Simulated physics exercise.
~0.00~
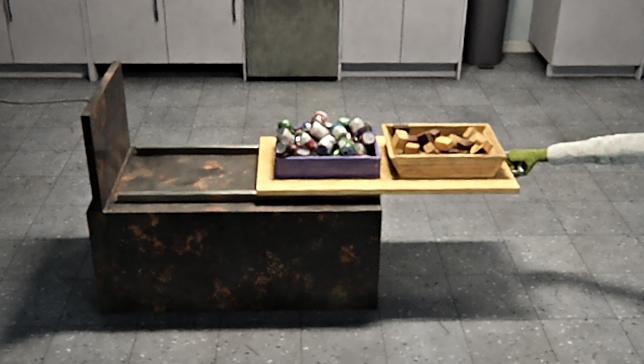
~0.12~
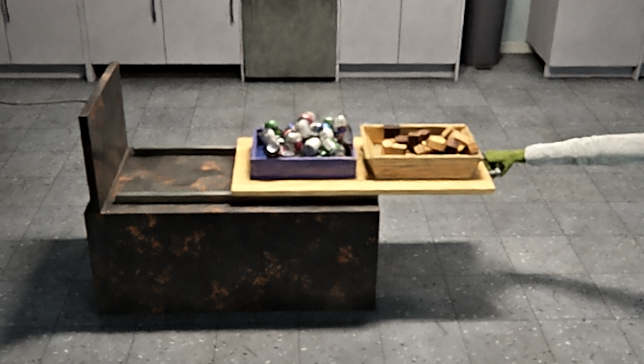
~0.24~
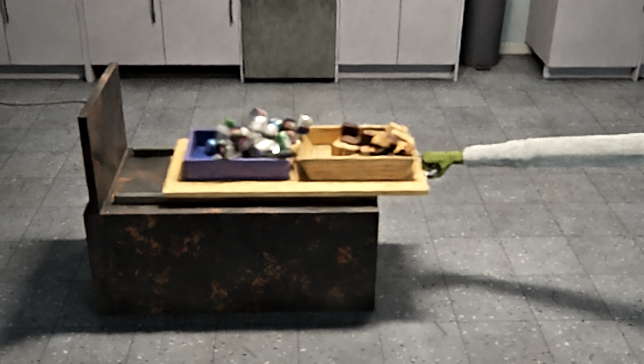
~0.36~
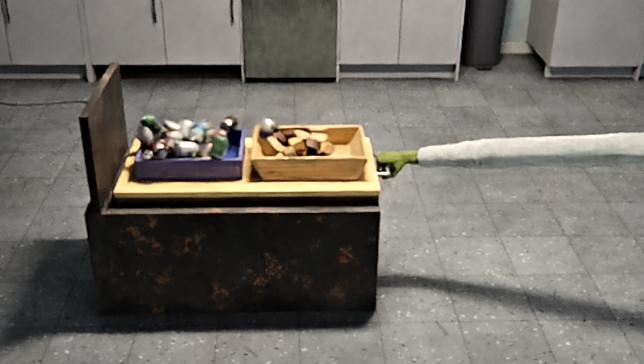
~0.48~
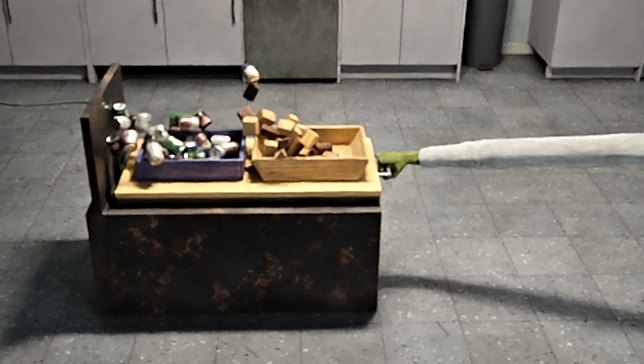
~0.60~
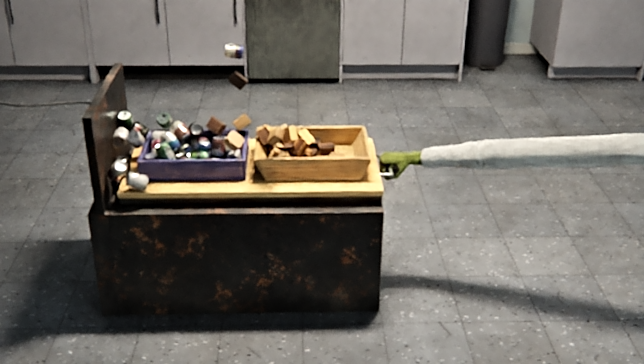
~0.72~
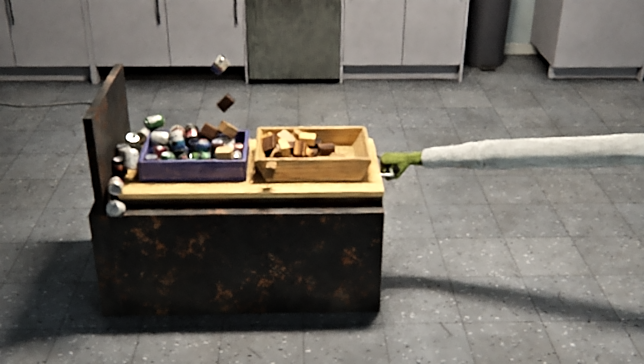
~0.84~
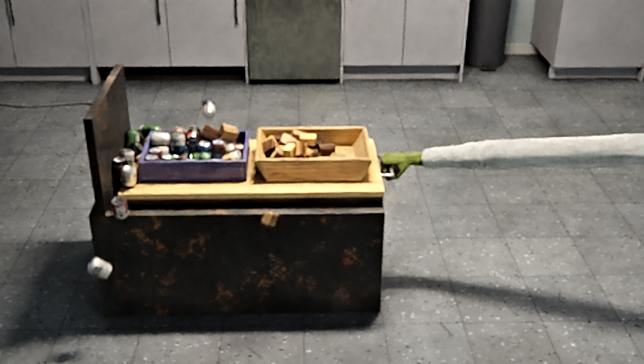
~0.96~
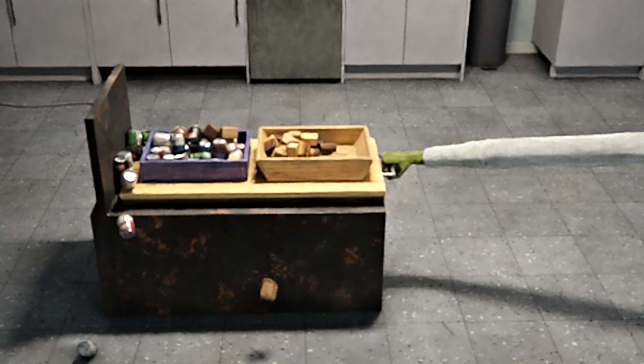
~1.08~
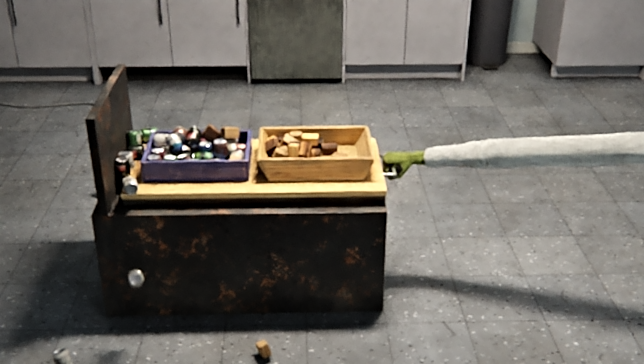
The footage shows a gloved hand pushing a shelf holding a blue box of mini cans and a wooden box of blocks left into its unit, where it stops abruptly. Pieces tumble leftward, some hopping between boxes or dropping to the floor, while both boxes stay on the shelf, still partly filled.
